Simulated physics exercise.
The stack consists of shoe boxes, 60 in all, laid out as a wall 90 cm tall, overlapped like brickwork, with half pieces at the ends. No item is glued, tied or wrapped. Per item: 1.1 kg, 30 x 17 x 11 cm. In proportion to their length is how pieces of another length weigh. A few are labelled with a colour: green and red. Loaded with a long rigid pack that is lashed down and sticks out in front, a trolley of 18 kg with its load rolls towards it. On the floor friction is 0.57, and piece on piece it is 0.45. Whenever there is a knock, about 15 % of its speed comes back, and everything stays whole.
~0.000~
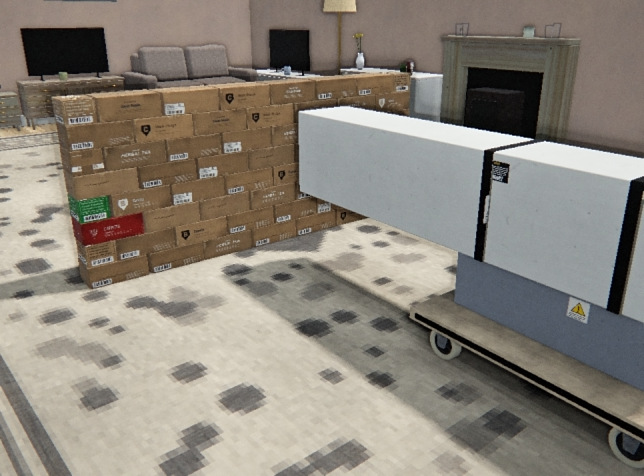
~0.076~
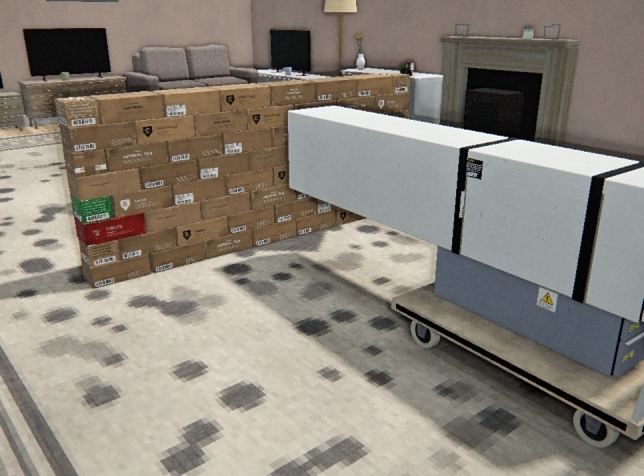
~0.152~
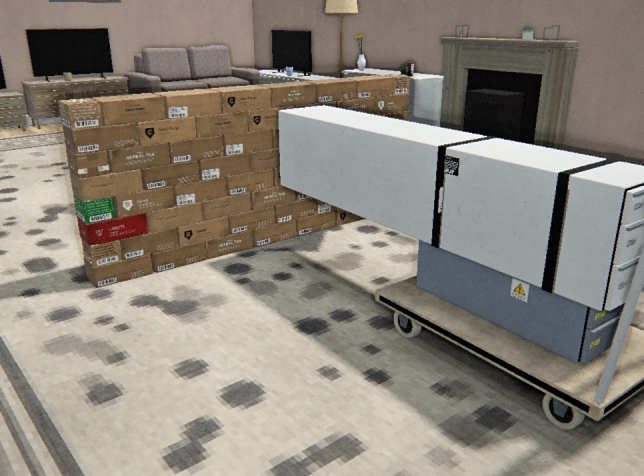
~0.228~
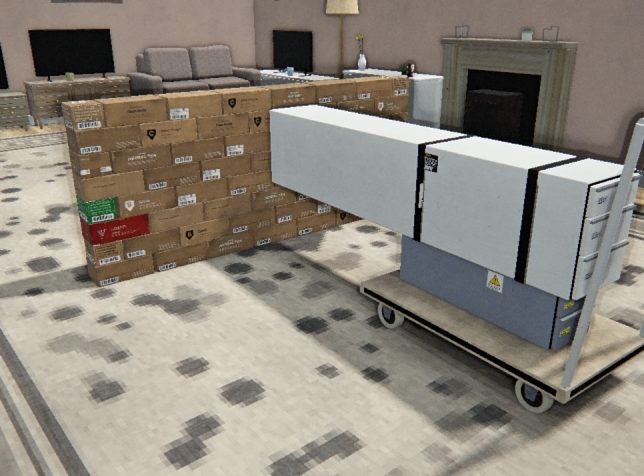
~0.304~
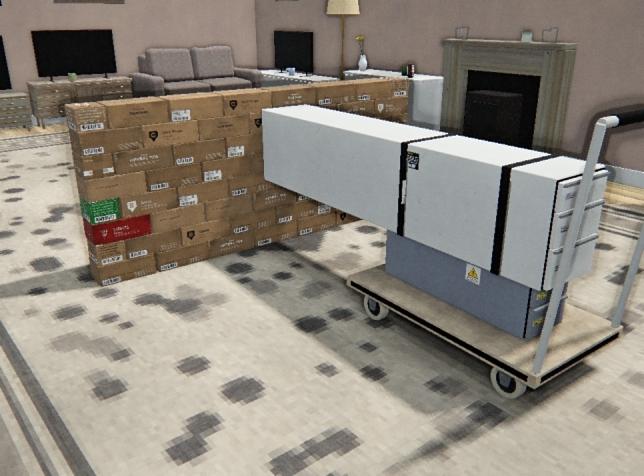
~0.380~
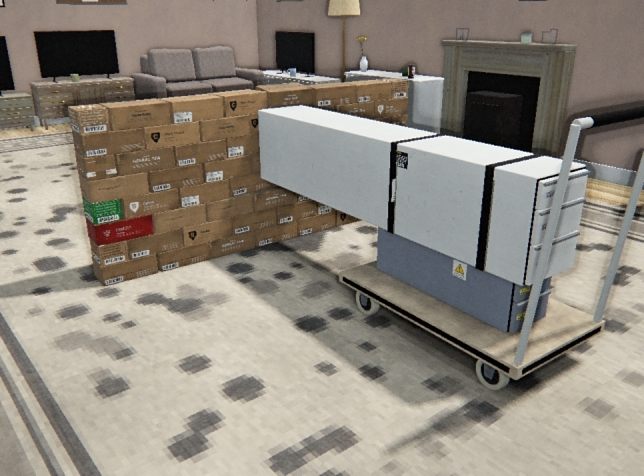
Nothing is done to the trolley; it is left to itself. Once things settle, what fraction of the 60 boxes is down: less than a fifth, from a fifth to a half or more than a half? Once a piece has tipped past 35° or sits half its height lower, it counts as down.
Under a fifth.
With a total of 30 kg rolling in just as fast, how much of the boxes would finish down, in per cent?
I'd put it near 30 in a hundred.
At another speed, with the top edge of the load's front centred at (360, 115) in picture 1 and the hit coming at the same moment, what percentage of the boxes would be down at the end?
I'd say some 30 per cent end up down.
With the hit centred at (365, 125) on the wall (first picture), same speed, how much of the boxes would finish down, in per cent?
Roughly 40 per cent would be down.
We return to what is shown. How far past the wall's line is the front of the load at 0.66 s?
10 cm beyond.
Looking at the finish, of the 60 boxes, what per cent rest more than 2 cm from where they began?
The share is 25 %.
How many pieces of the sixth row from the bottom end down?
The count is 0.
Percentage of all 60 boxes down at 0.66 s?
0 per cent at that moment.
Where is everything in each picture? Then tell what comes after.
In the first frame (places mark the middle of the side facing us; the camera moves round a little), load (305, 138) 37 cm short of the wall; red box (114, 229); green box (94, 210); nothing disturbed.
The second frame shows load (295, 137) 28 cm short of the wall; green box (97, 210).
The third frame shows load (285, 135) 19 cm short of the wall; green box (100, 211).
The fourth frame shows load (276, 134) 10 cm short of the wall; green box (102, 211).
The fifth frame shows load (268, 133) just touching; red box (123, 230).
The sixth frame shows load (264, 133) 45 mm into the wall's line; green box (108, 212); red box (125, 230); steepest lean 7°, the box at (292, 100); 12 disturbed, none down.
After 0.44 s, load 7 cm past the wall's line, still rolling; none of the 60 boxes down, 14 disturbed.
After 0.48 s, load 9 cm past the wall's line, still rolling; none of the 60 boxes down, 17 disturbed.
After 0.66 s, load 11 cm past the wall's line, stopped; none of the 60 boxes down, 26 disturbed.
After 0.90 s, load 10 cm past the wall's line, still rolling; none of the 60 boxes down, 18 disturbed.
At rest (1.5 s), load 7 cm past the wall's line, stopped; none of the 60 boxes down, 18 disturbed; green box unmoved; red box unmoved. That is 0 per cent. As the last picture would show them, middles, green box near (102, 208), red box near (120, 226).
